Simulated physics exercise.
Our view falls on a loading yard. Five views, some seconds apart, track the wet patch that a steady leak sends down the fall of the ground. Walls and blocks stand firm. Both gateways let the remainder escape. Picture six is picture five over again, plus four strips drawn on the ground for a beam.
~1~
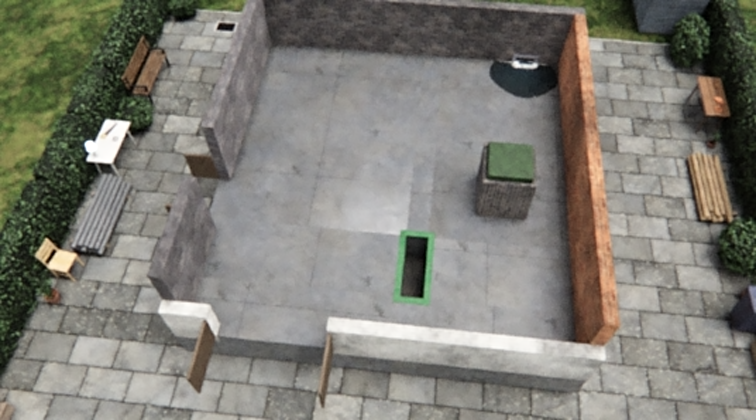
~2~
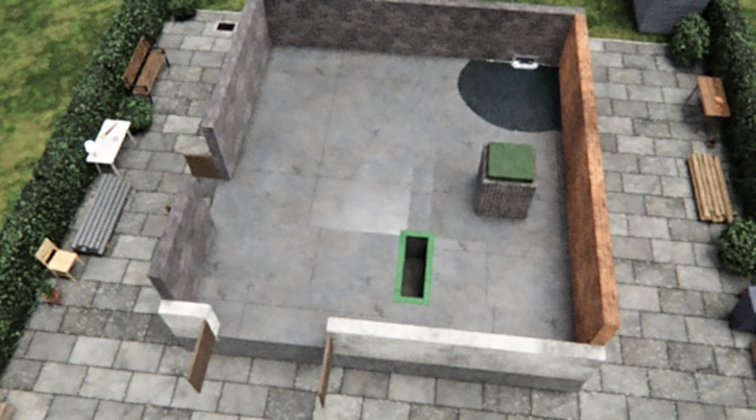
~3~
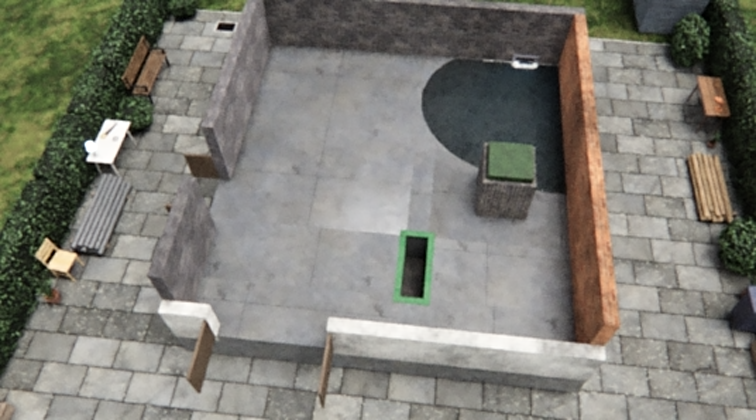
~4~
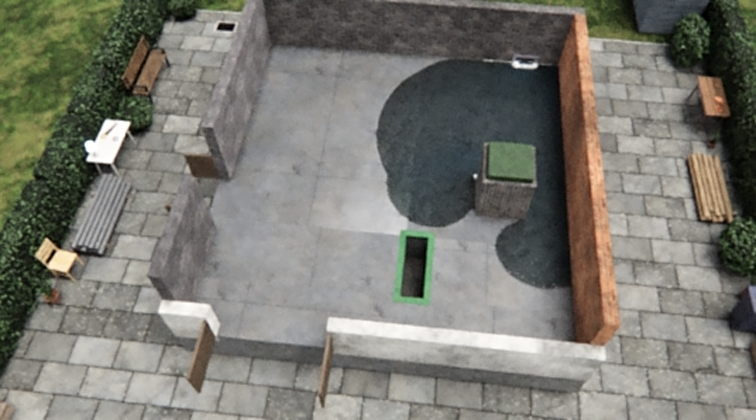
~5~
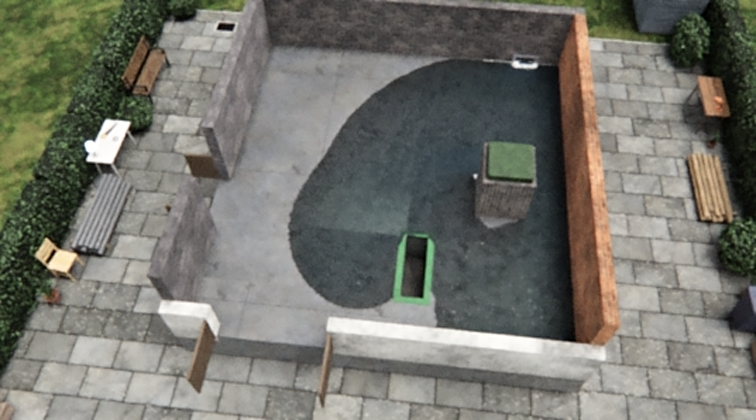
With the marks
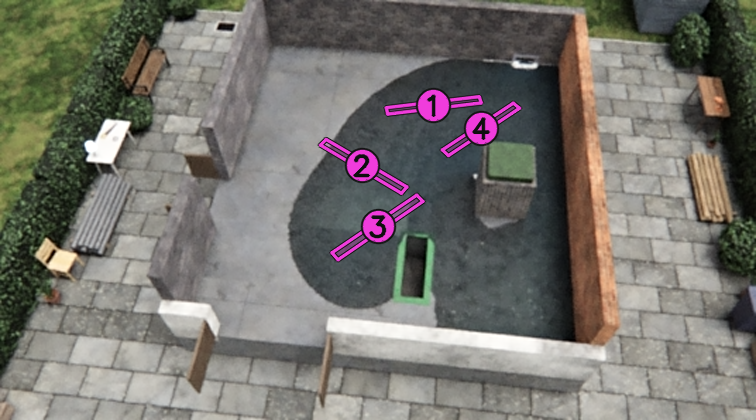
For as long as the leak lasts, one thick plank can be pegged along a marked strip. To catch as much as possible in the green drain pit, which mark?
Use spot 2.
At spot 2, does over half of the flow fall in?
No, it does not.
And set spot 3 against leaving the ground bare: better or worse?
Worse.
In magenta, 1 from (386, 110) to (480, 99); 2 from (323, 142) to (404, 190); 3 from (335, 256) to (419, 198); 4 from (445, 152) to (516, 105).
Choosing 1, about 25 % of the stream goes into the green drain pit, about 75 % out by the gates.
Choosing 2, about 36 % of the stream goes into the green drain pit, about 63 % out by the gates.
Choosing 3, about 22 % of the stream goes into the green drain pit, about 78 % out by the gates.
Choosing 4, about 26 % of the stream goes into the green drain pit, about 74 % out by the gates.
